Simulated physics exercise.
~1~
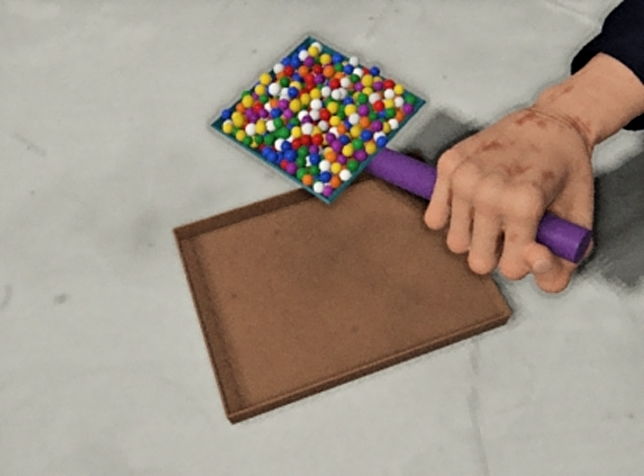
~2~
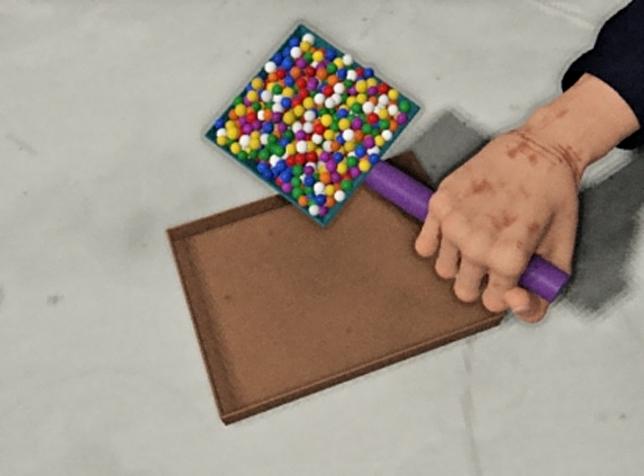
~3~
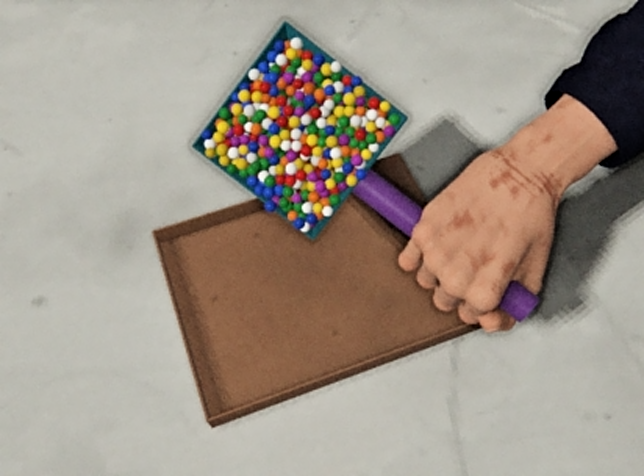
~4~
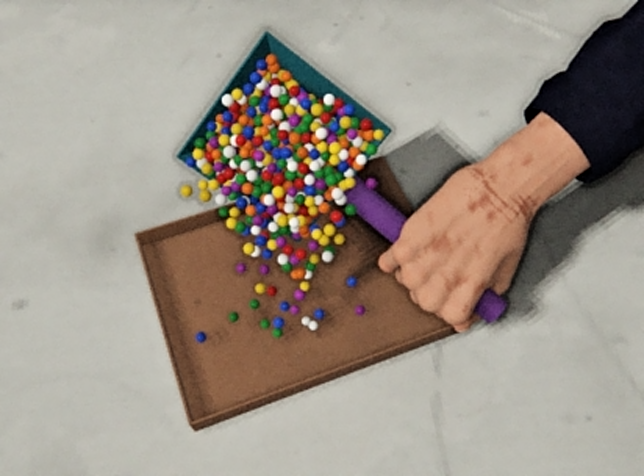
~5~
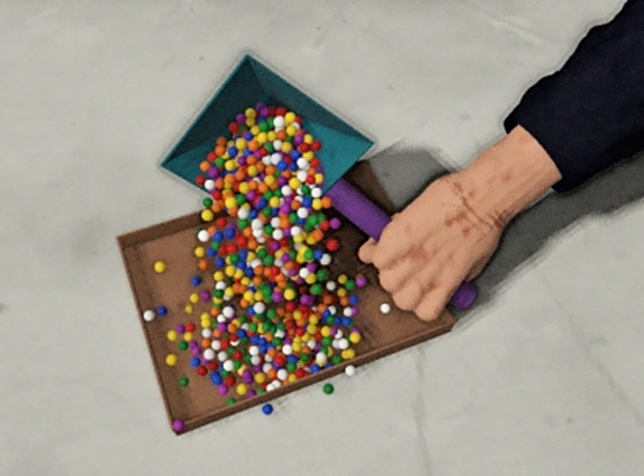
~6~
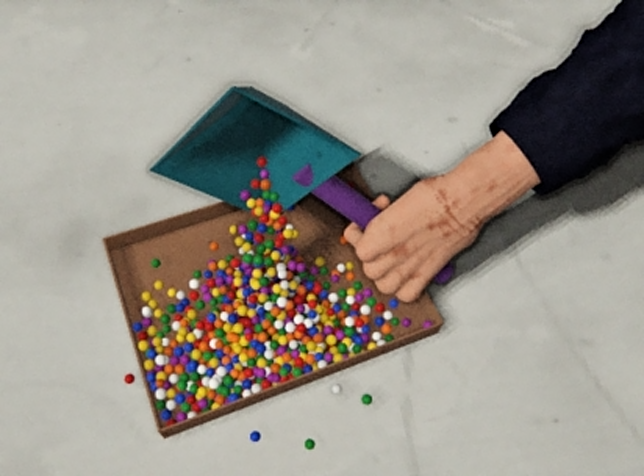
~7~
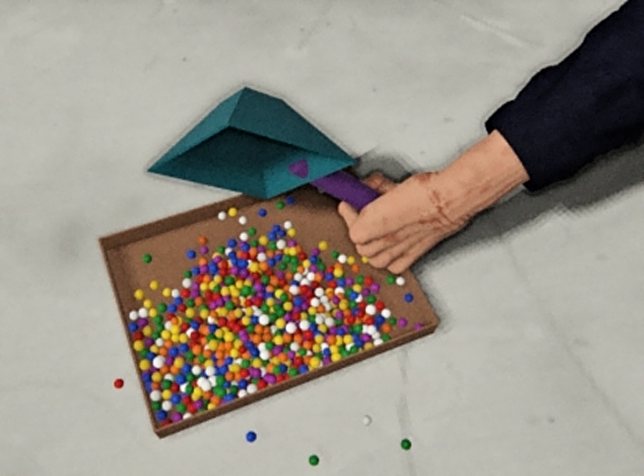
A heap of small multicoloured beads fills a square teal scoop, its purple handle gripped by a hand in a dark sleeve reaching in from the right. Seen from above, a shallow brown tray lies on a pale grey surface below the scoop, and the view drifts slightly right. The hand steadily turns the handle, and the beads begin slipping over the scoop's lower edge. They pour down in a thick stream that thins as the scoop empties. Finally the scoop is bare, the beads are spread across the tray, and a few strays lie outside it.
